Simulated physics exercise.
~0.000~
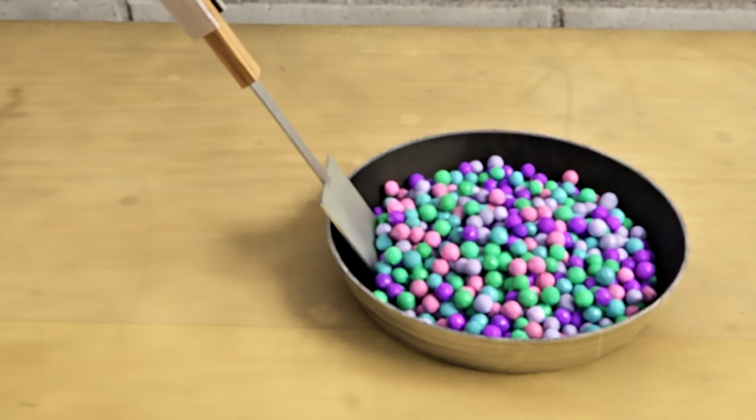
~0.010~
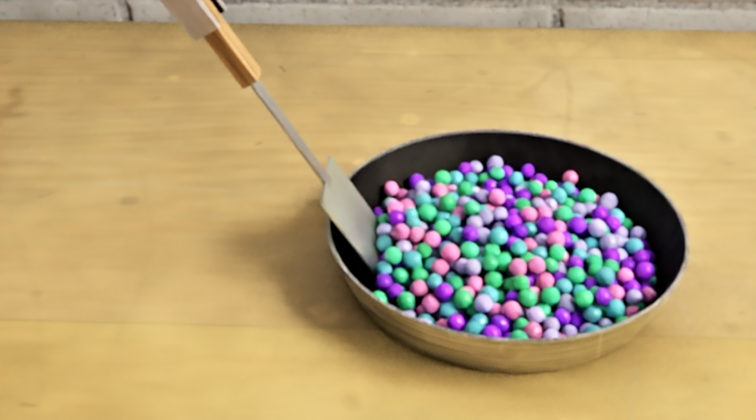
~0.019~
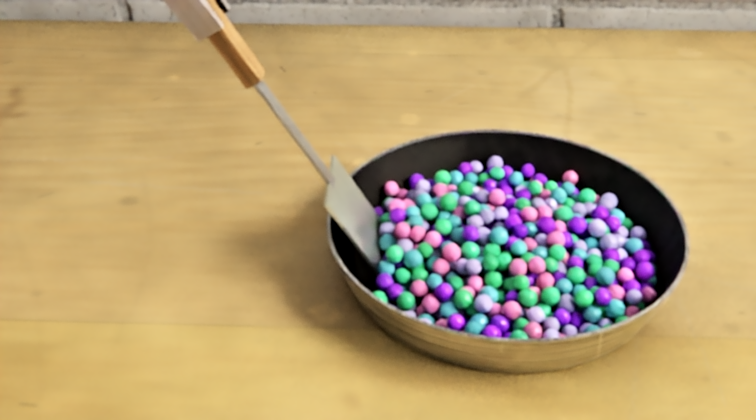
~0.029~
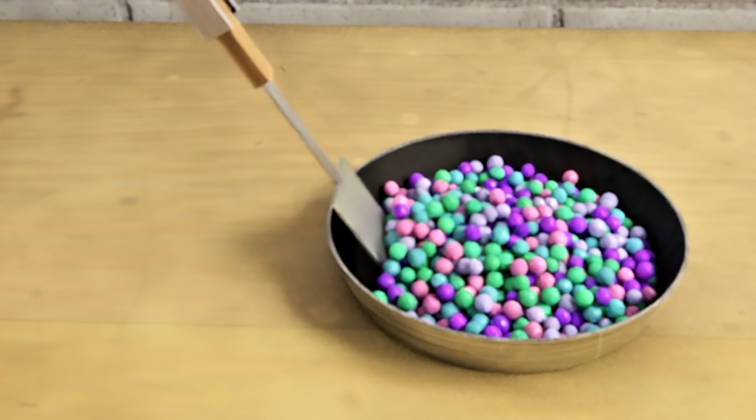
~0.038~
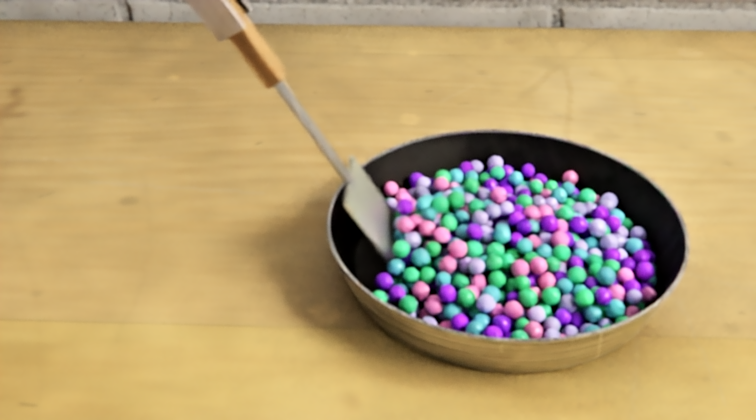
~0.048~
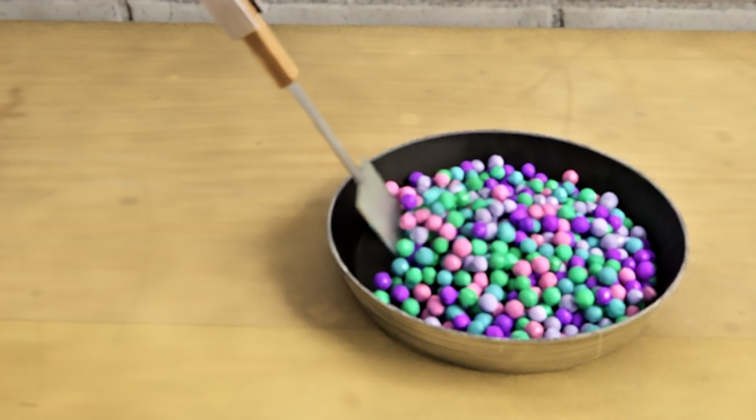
A robot arm slowly pushing a paddle rightward through colourful round sweets in a still frying pan on a wooden table.
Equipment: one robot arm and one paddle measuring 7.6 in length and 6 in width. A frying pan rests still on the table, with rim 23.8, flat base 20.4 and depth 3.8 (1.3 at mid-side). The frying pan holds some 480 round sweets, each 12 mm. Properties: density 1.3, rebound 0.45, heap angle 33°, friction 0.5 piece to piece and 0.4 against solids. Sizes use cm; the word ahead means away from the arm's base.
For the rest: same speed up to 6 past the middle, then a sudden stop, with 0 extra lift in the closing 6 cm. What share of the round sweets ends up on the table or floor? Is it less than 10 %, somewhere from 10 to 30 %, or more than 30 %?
It is less than 10 %.
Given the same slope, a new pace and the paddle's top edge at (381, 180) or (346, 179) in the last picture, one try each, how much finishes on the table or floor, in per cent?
Estimates: Near 20 %, near 0 %.
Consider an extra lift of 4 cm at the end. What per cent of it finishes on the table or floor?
15 %.
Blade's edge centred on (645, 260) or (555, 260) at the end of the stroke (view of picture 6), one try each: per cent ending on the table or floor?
Close to 25 and close to 0 per cent, respectively.
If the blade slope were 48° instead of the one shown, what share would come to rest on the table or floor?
I'd put it at about 0 per cent.
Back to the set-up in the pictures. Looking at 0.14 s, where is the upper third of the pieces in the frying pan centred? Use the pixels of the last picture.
The middle lies somewhere about (542, 224).
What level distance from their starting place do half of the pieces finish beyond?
2 cm.
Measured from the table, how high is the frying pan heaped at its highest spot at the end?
Some 6.0 cm above the table.
After 0.10 s, sloping 59°, highest piece 7 above the table; 482 in the frying pan.
After 0.14 s, sloping 59°, highest piece 8 above the table; 482 in the frying pan.
After 0.37 s, sloping 59°, highest piece 6 above the table; 453 in the frying pan, 26 on the table or floor, 3 on the blade or in flight.
After 1.42 s, sloping 59°, highest piece 6 above the table; 450 in the frying pan, 32 on the table or floor.
At rest, 450 in the frying pan, 32 on the table or floor. That is 7 % on the table or floor.
